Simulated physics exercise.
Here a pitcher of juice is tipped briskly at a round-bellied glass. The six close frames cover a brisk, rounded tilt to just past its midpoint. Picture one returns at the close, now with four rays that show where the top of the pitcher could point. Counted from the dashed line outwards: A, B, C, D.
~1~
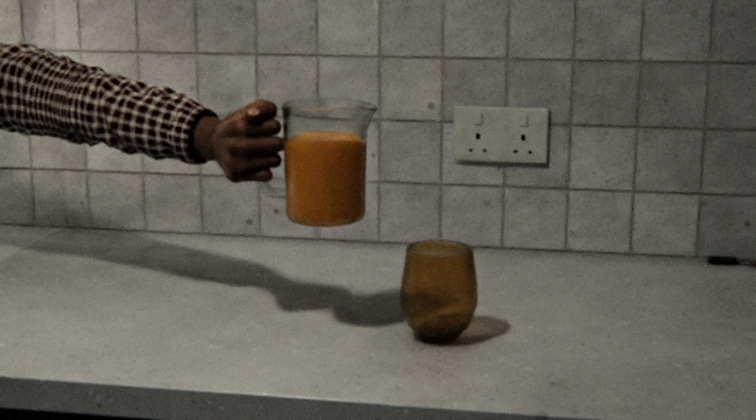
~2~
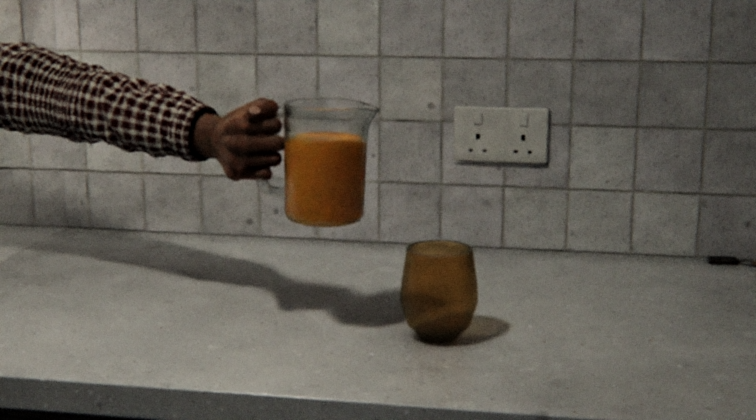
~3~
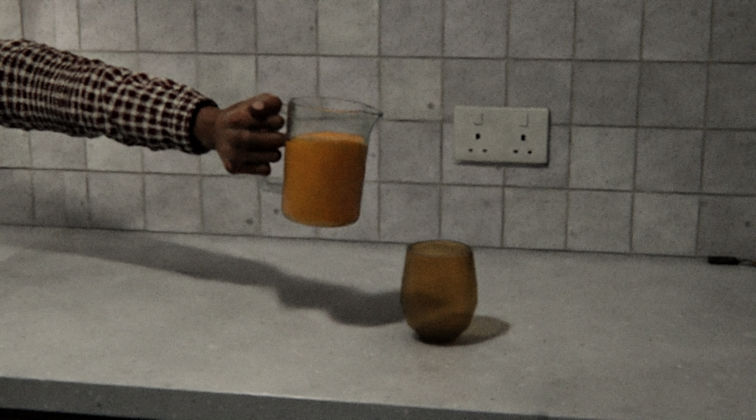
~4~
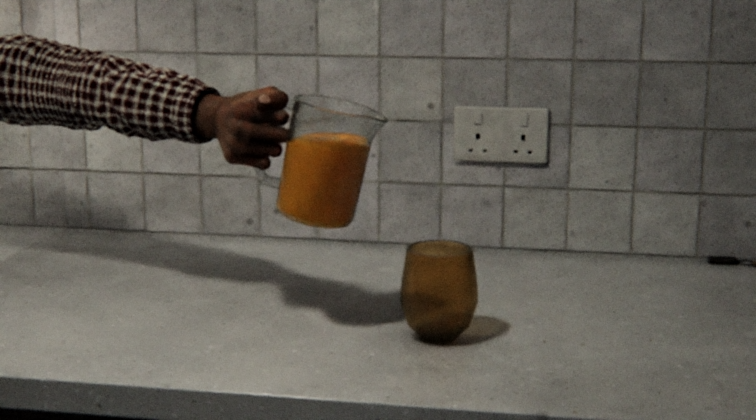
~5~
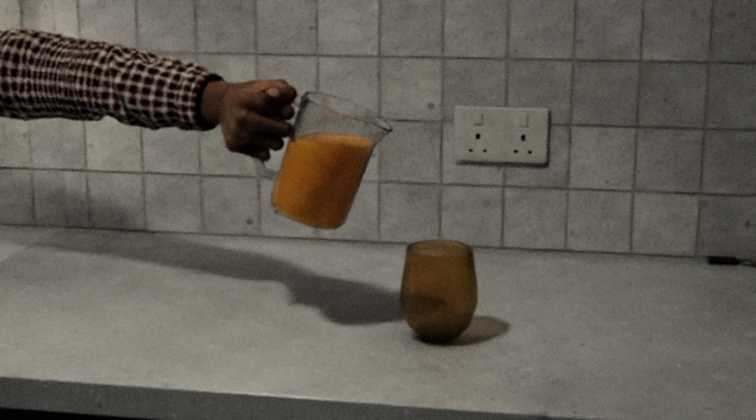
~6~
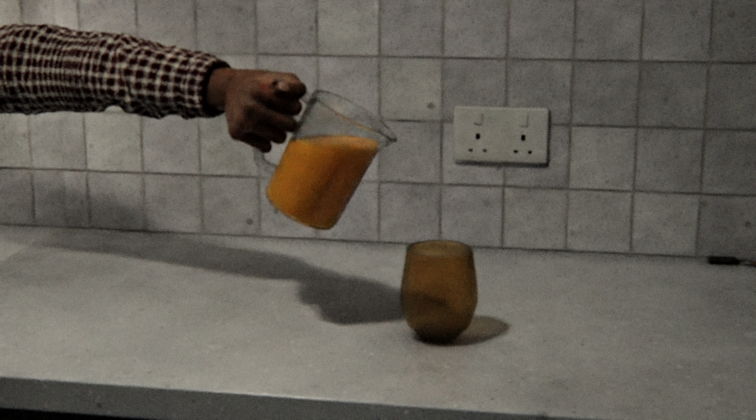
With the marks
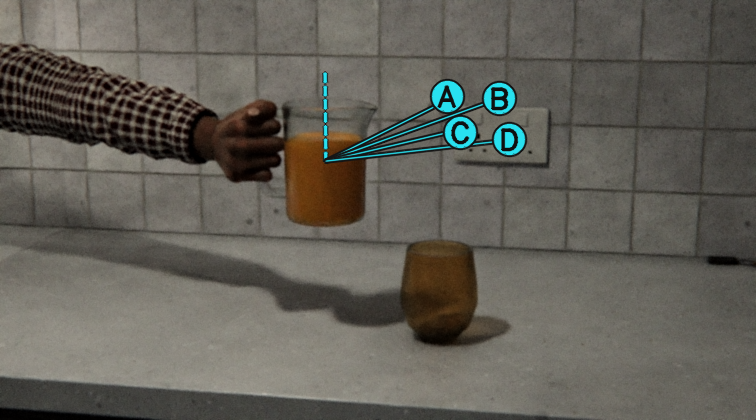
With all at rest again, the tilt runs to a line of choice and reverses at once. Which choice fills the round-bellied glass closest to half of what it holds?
B.
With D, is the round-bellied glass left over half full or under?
Over half.
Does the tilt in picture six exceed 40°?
No.
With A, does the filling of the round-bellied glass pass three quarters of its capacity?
No, less.
On the marked copy, A at (433, 107); B at (483, 104); C at (443, 133); D at (492, 142).
With A, the round-bellied glass ends with about 34 % of what it can hold.
With B, the round-bellied glass ends with about 50 % of what it can hold.
With C, the round-bellied glass ends with about 67 % of what it can hold.
With D, the round-bellied glass ends with about 76 % of what it can hold; 7 % of the juice is spilt.
